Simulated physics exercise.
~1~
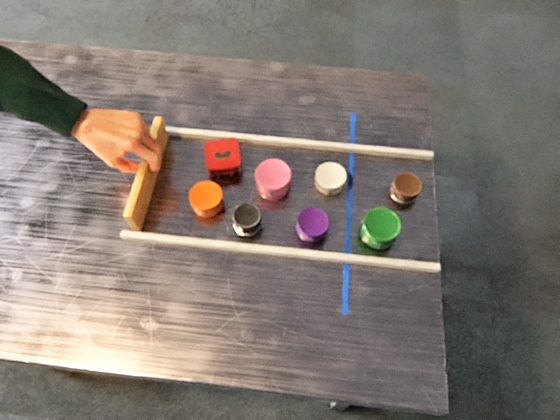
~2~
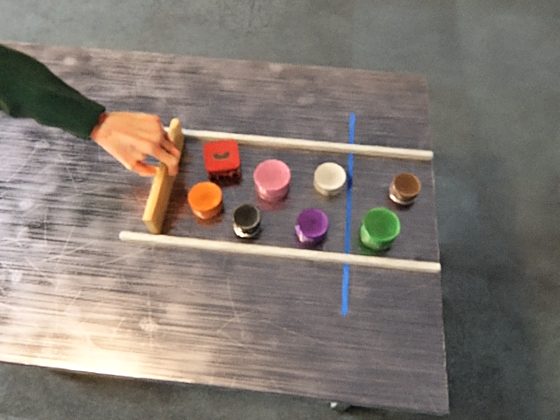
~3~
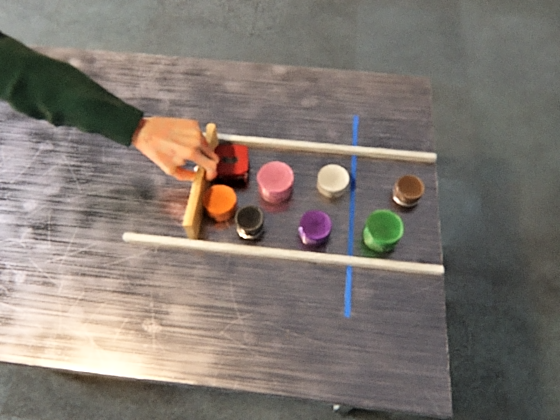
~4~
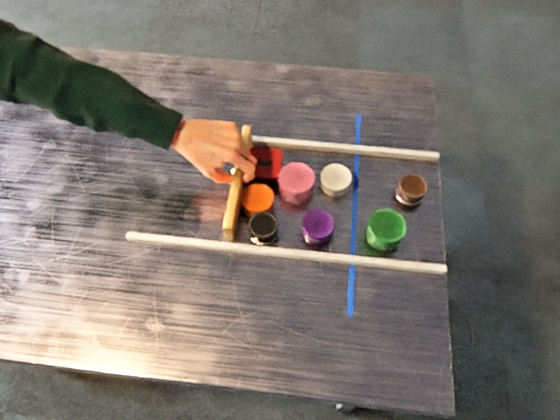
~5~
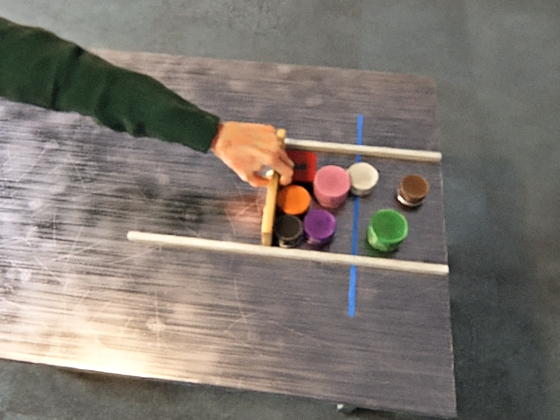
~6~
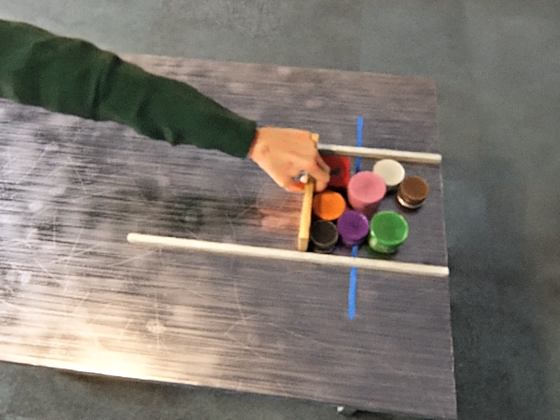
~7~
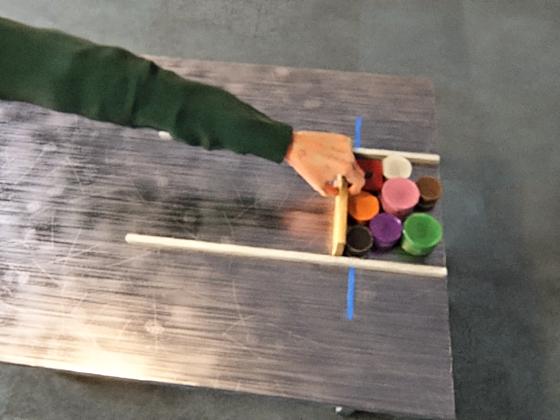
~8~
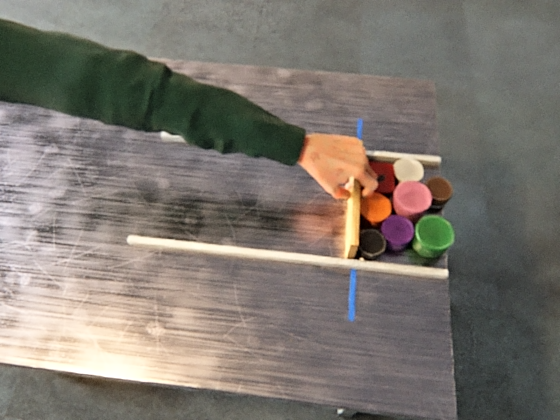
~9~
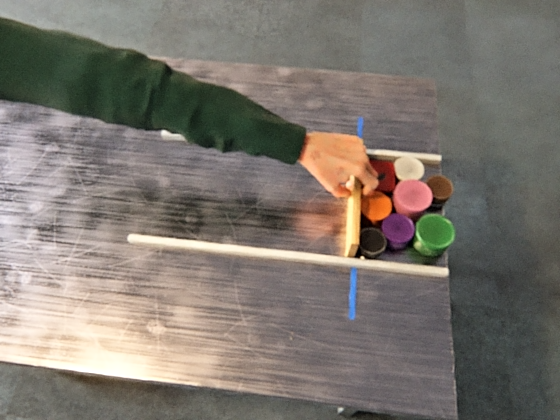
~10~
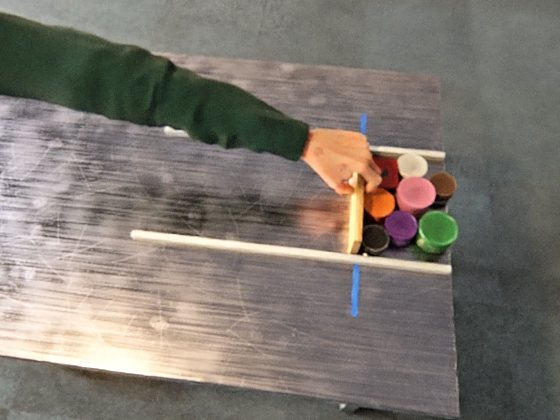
A wooden board, pushed by a hand in a dark green sleeve, slides right between two pale rods, gathering colourful tubs and a red case into a tight cluster, and stops near the blue tape with everything still on the table by its right edge.
